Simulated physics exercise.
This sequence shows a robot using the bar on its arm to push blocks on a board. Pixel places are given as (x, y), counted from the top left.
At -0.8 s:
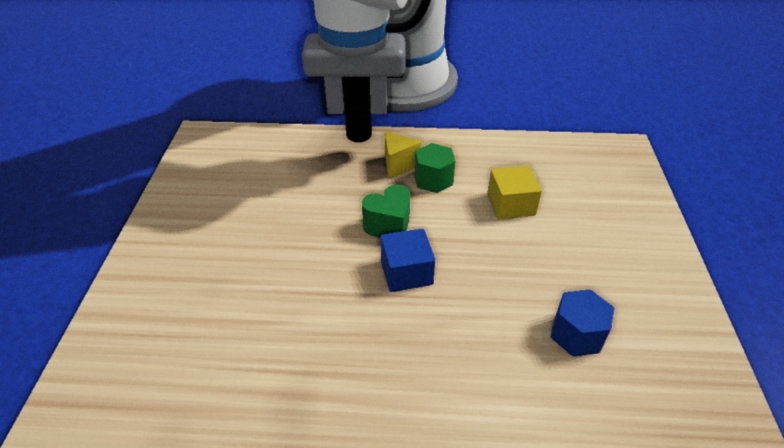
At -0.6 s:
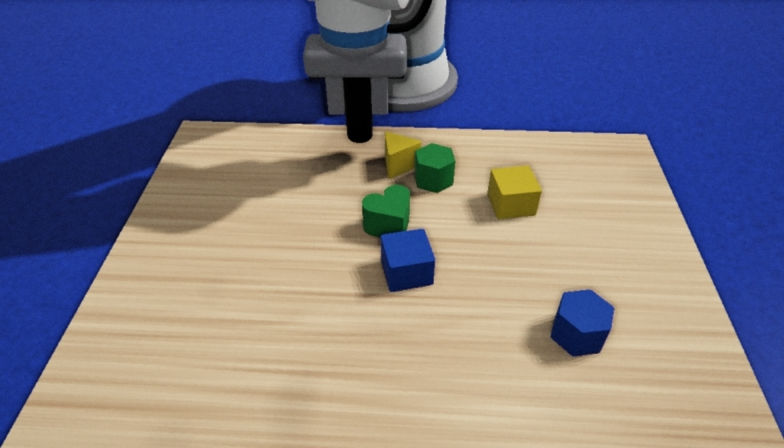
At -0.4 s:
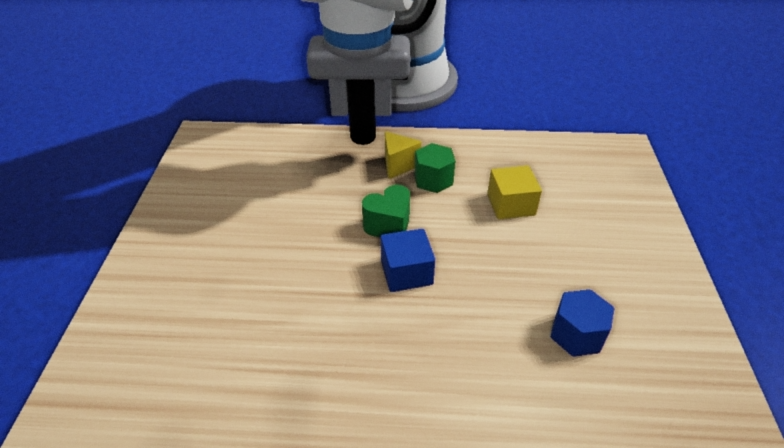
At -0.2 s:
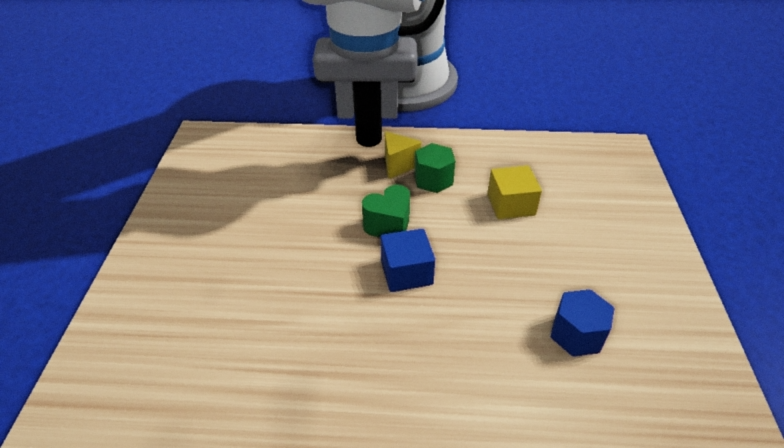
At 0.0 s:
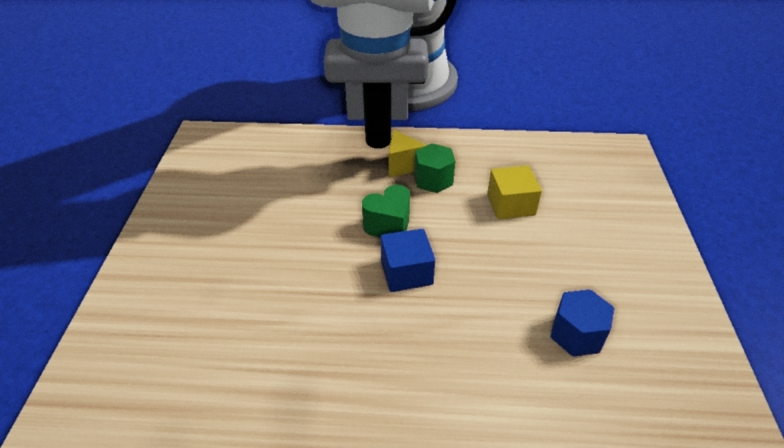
A robot arm with a black bar stands at the far edge of a light wooden board on a blue surface, seen from above and in front. A yellow triangle, green hexagon and green heart sit near the middle, with a yellow block to their right, a blue cube below the heart and a blue hexagon at lower right. The arm slides slightly right, its bar reaching the triangle, which barely shifts, while the camera stays still.
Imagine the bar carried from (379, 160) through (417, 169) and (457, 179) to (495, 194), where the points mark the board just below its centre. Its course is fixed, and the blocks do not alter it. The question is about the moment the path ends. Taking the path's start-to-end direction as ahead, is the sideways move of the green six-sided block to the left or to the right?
The right.
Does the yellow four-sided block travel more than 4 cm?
No, that is not what happens.
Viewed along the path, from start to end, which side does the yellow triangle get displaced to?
The answer is left.
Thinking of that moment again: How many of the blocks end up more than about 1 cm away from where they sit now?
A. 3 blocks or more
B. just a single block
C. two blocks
Option A.
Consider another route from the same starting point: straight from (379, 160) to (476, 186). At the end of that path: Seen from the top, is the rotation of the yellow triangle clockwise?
That would be a no.
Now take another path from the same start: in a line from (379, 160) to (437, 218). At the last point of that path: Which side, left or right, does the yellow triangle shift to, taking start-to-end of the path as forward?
Gets pushed left.
What follows on the original path. One third of the way, bar at (418, 151); yellow triangle at (445, 142); green six-sided block at (451, 162), turned 20° clockwise.
Two thirds of the way, bar at (459, 161); yellow triangle at (477, 144), turned 50° anticlockwise; green six-sided block at (474, 176), turned 60° clockwise.
At the end, bar at (498, 176); green heart not moved; yellow triangle at (481, 144), turned 65° anticlockwise; green six-sided block at (486, 189), turned 120° clockwise; yellow four-sided block at (536, 187).
